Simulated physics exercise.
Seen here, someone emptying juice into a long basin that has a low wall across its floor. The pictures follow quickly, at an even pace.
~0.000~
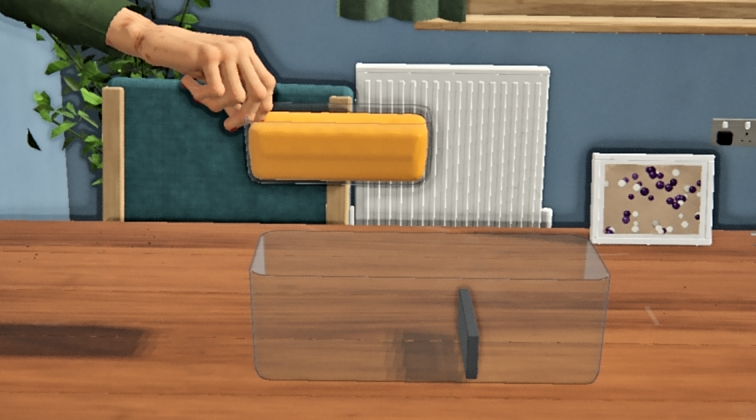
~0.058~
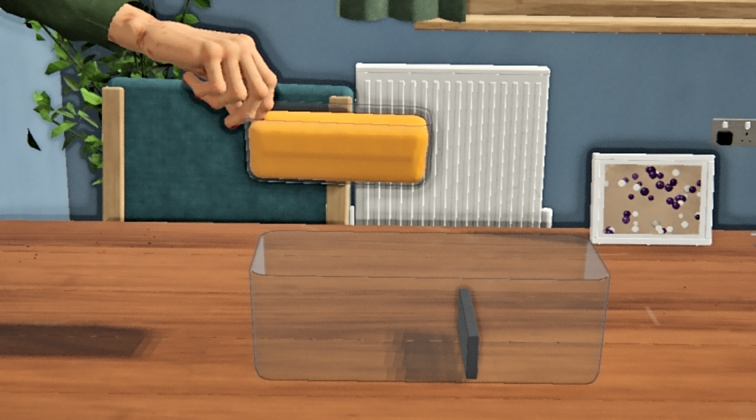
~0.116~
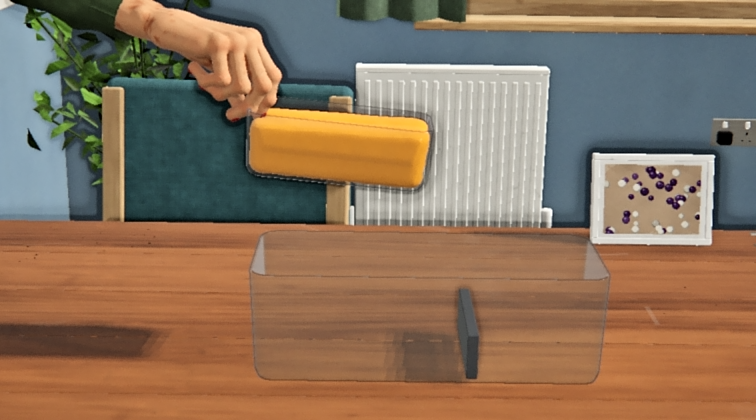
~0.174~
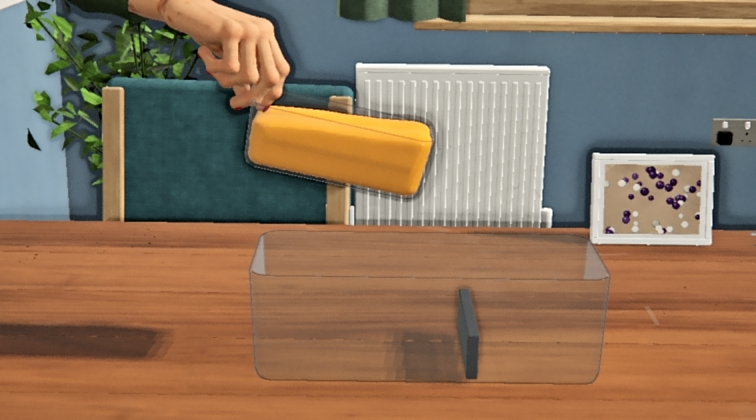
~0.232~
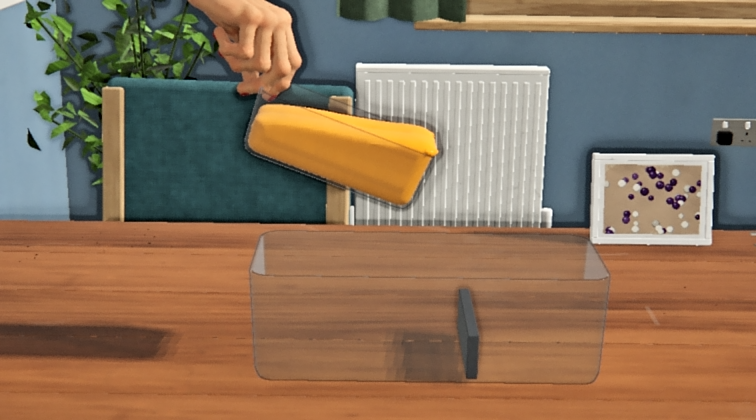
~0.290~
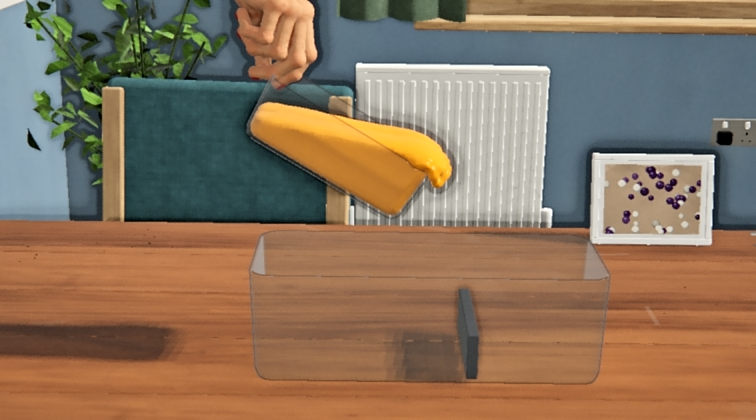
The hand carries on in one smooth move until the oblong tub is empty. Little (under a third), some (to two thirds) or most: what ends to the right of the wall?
It comes to between a third and two thirds.
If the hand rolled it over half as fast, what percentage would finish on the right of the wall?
Roughly 65 in a hundred.
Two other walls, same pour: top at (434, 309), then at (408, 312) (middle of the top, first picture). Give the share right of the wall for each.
First some 75, then 80 per cent.
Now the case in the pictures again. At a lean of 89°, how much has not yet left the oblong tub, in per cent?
Roughly 10 in a hundred.
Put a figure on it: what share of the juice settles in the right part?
It comes to 50 per cent or so.
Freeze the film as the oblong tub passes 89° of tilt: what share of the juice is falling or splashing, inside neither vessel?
Close to 25 per cent.
A moment on, the oblong tub is tipped on its side and 8 per cent is still to pour, 18 is left of the wall and 49 right of it.
Next, the oblong tub is tipped right over and 1 per cent is still to pour, 38 is left of the wall and 49 right of it.
Then the oblong tub is tipped right over and 0 per cent is still to pour, 41 is left of the wall and 51 right of it.
Later the oblong tub is tipped right over and 0 per cent is still to pour, 42 is left of the wall and 51 right of it.
At rest 42 per cent lies left of the wall, 51 right of it and 7 outside.
